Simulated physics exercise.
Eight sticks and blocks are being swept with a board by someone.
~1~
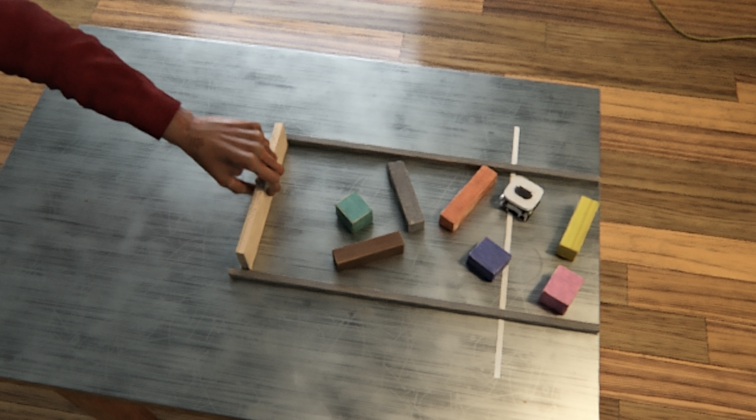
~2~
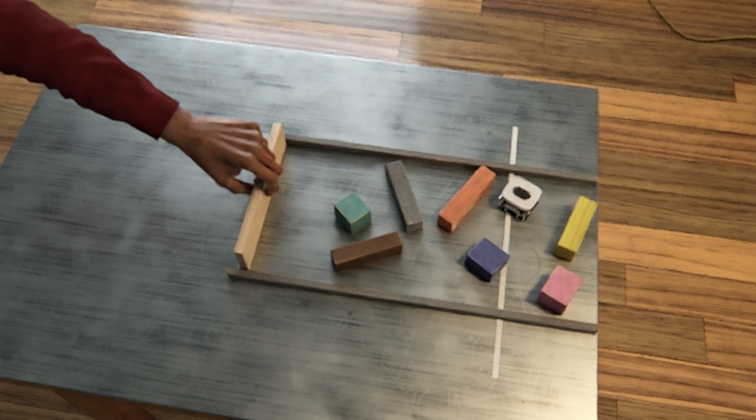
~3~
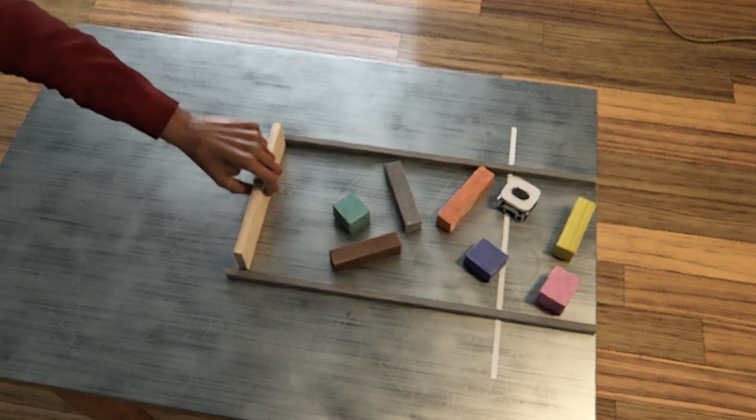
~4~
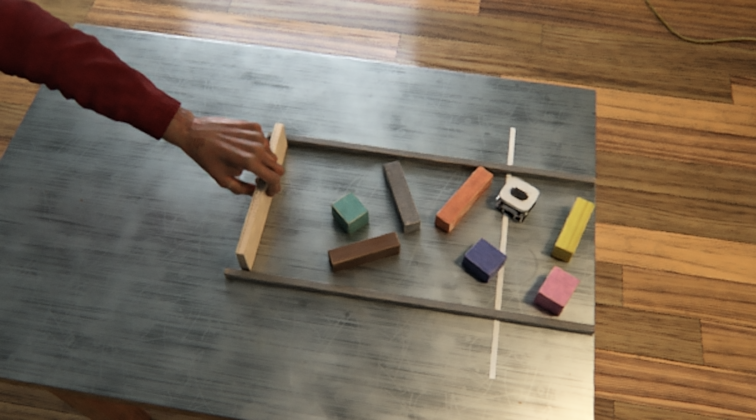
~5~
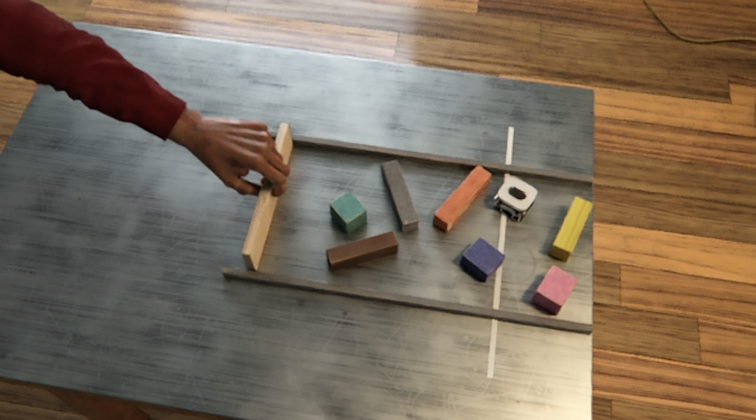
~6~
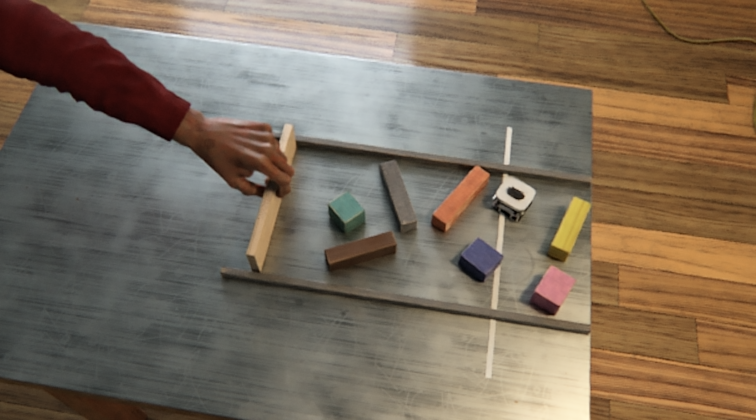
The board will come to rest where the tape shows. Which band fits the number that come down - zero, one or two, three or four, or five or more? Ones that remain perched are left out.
In this one, nothing spills over.
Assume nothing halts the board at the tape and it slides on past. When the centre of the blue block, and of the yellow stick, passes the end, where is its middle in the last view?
The middle is at (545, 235) when it's the blue block, and at (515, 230) when it's the yellow stick.
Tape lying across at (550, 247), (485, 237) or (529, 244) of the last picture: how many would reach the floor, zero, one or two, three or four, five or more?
Going tape by tape, I get 3 or 4, then none at all, then just one or two.
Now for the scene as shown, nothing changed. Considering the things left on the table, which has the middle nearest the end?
That's the pink block.
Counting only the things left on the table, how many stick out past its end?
It's 2.
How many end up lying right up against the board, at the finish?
3 end up touching it.
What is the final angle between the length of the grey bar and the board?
About 25 degrees.
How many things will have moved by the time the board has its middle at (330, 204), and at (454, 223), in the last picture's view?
The count is 1 at the first point and 6 at the second.
A little later, none off yet; yellow stick at rest near (569, 229); pink block at rest near (553, 290); white case at rest near (514, 199).
Next, none off yet; yellow stick at rest near (569, 229); pink block at rest near (556, 292); white case shifted about its own width near (539, 196).
When it is over, the number that fall off is zero.
